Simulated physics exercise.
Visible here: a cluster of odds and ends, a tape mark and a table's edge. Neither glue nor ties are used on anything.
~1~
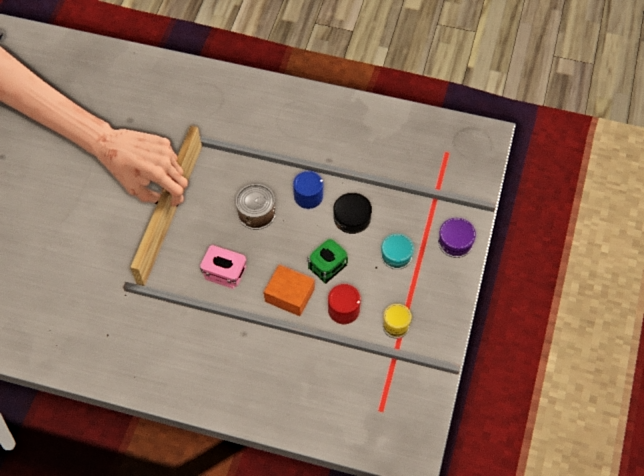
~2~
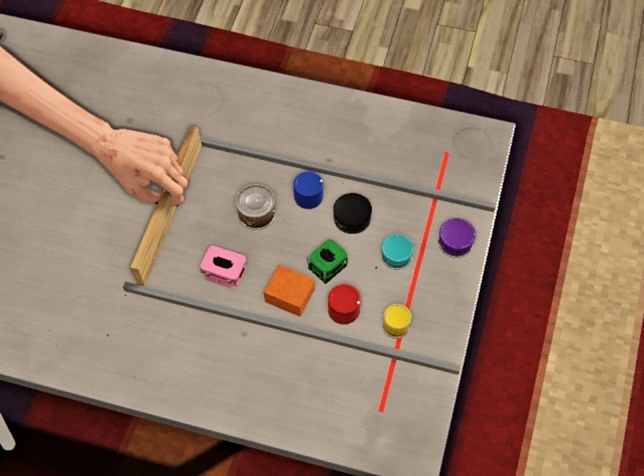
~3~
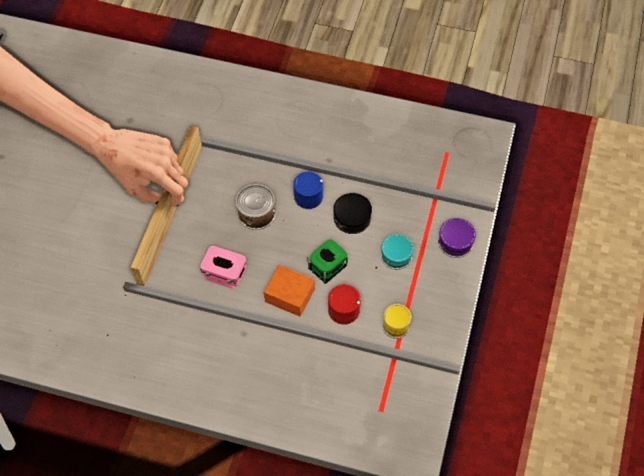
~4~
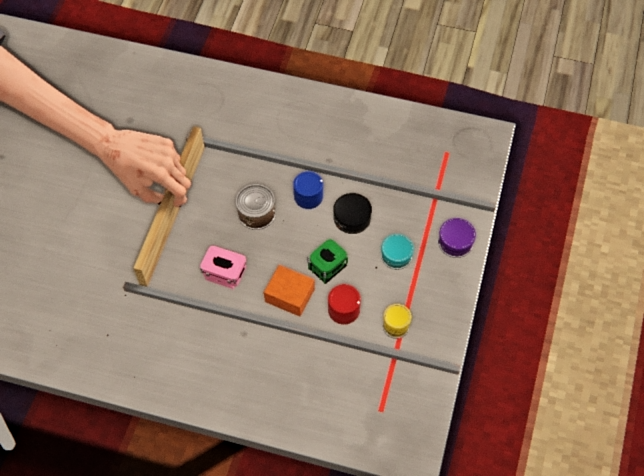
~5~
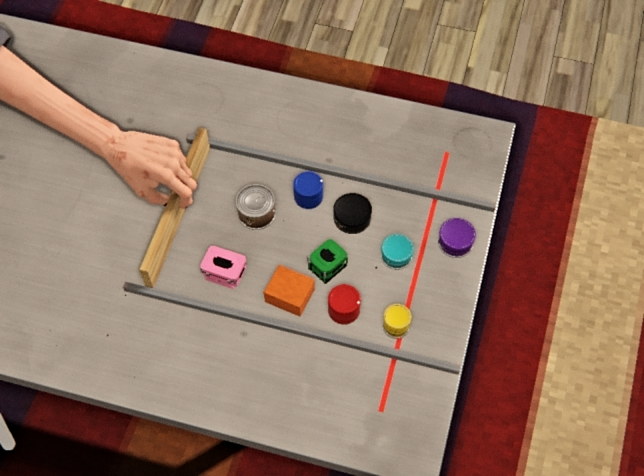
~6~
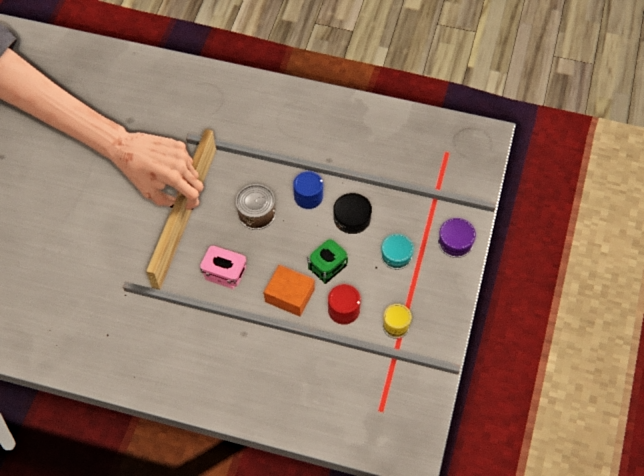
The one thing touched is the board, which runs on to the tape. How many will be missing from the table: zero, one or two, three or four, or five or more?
Most likely three of them, or four, will slide off.
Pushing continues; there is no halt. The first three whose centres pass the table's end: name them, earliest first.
Order: Yellow tin, then red lid, then purple tin.
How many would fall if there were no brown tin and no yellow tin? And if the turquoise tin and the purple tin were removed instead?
In the first try 1, in the other 2.
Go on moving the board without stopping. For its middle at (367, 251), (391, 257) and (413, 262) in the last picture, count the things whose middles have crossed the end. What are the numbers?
Respectively 1, 2 and 3.
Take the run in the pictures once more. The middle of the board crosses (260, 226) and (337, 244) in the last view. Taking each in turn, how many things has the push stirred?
The first count is 3, and then it's 8.
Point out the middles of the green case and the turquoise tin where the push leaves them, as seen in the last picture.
In the last picture the first middle sits at (427, 281) and the other at (466, 277).
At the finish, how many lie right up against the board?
Tally at the end: 4.
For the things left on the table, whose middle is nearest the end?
Nearest once everything settles: Orange block.
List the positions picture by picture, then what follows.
The first picture shows purple tin (457, 238); yellow tin (397, 322); turquoise tin (397, 252); board (168, 204); tape (417, 272).
The second picture shows yellow tin (397, 322); board (168, 204).
The third picture shows turquoise tin (397, 252); black tub (352, 214).
The fourth picture shows purple tin (457, 238); pink case (224, 268).
The fifth picture shows yellow tin (397, 322); orange block (290, 291).
The sixth picture shows purple tin (457, 238); yellow tin (397, 322); turquoise tin (397, 252); board (183, 208); tape (417, 272).
Early on, none off yet; purple tin at rest near (457, 238); yellow tin at rest near (397, 322); turquoise tin at rest near (397, 252).
Finally, the number that fall off is three or four; lost, red lid, yellow tin and purple tin.
